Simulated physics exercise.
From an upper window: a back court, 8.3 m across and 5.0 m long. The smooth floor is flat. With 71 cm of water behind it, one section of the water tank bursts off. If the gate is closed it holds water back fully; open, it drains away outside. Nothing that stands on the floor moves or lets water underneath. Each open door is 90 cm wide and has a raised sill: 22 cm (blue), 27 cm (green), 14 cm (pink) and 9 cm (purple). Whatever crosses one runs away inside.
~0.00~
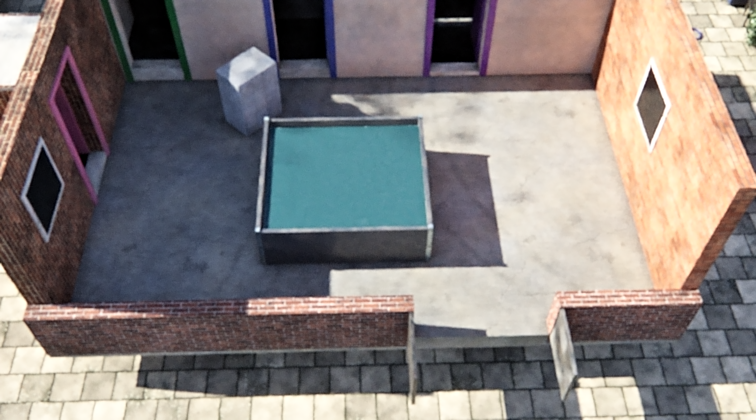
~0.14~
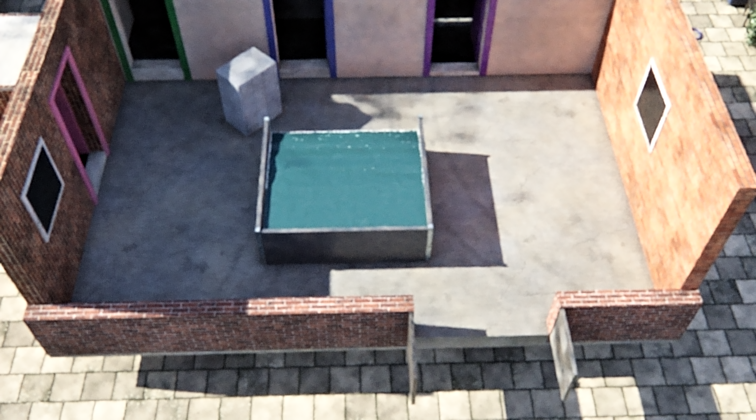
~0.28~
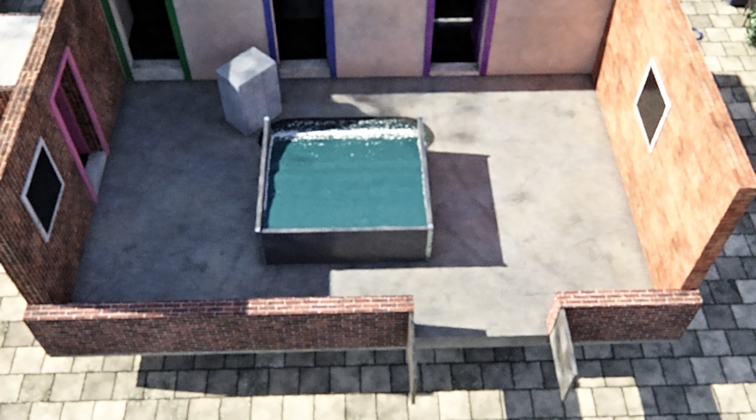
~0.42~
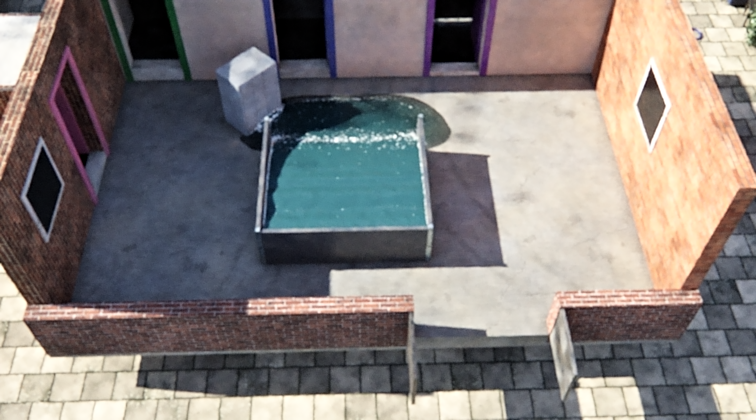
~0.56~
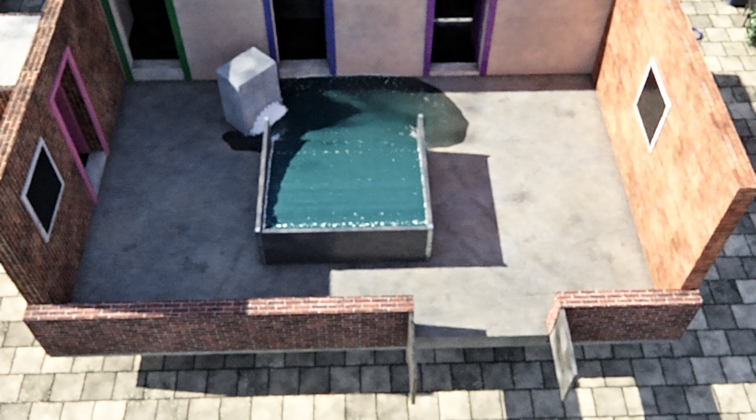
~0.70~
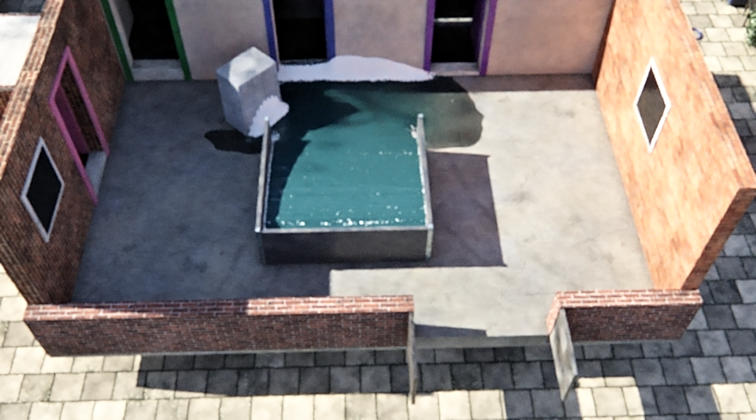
We see a walled court from above with a tank of still, blue-green water; the tank's far side gives way, and water pours out, spreading across the grey floor around a pale block and up to the back wall.
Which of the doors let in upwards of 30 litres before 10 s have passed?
Door by door: At the blue door it passes the limit; at the green door it does not reach the limit; at the pink door it does not reach the limit; at the purple door it exceeds the limit.
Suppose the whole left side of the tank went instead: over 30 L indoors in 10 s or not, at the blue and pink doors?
Then: Blue under, pink above.
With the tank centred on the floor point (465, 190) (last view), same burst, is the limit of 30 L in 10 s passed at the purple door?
Against that limit: Purple over.
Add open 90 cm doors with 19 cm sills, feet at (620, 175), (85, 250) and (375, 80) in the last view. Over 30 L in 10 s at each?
In that order: Under, below, over.
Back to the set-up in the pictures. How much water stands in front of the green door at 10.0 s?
Some 4.5 cm.
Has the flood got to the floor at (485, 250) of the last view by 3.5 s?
It is still dry.
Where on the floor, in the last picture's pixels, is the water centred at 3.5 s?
Around (369, 140).
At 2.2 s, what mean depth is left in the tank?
About 22 cm.
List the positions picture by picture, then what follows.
The water tank at (344, 174) is whole and still, 71 cm deep, in the first picture.
Water pours out on the water tank's far side and has run 1.3 m, to a hidden place; typically 9 cm deep outside, 71 cm at the water tank's back, in the second picture.
Water pours out on the water tank's far side and has run 1.5 m, to (428, 134); typically 13 cm deep outside, 71 cm at the water tank's back, in the third picture.
The front is at (446, 131), 1.8 m from the gap on the water tank's far side; 3.5 m2 of floor is under water; 70 cm left at the back of the water tank, in the fourth picture.
The front is at (434, 92), 2.1 m from the gap on the water tank's far side; 5.2 m2 of floor is under water; 64 cm left at the back of the water tank, in the fifth picture.
Water pours out on the water tank's far side and has run 2.6 m, to (446, 78); typically 12 cm deep outside, 59 cm at the water tank's back, in the sixth picture.
After 1.4 s water covers 25 % of the floor and is deepest (54 cm) near (349, 84); blue door 48 cm at the sill, 86 L in, green door not reached, pink door not reached, purple door 20 cm at the sill, 10 L in.
After 2.2 s water covers 40 % of the floor and is deepest (41 cm) near (339, 84); blue door 41 cm at the sill, 213 L in, green door 5 cm at the sill, 0 L in, pink door not reached, purple door 20 cm at the sill, 49 L in.
After 3.5 s water covers 60 % of the floor and is deepest (30 cm) near (584, 94); blue door 24 cm at the sill, 277 L in, green door 12 cm at the sill, 0 L in, pink door 12 cm at the sill, 0 L in, purple door 13 cm at the sill, 87 L in.
After 6.0 s water covers 85 % of the floor and is deepest (21 cm) near (659, 316); blue door 9 cm at the sill, 281 L in, green door 8 cm at the sill, 0 L in, pink door 7 cm at the sill, 0 L in, purple door 8 cm at the sill, 97 L in.
After 10.0 s water covers 95 % of the floor and is deepest (13 cm) near (222, 327); blue door 9 cm at the sill, 281 L in, green door 5 cm at the sill, 0 L in, pink door 4 cm at the sill, 0 L in, purple door 8 cm at the sill, 97 L in.
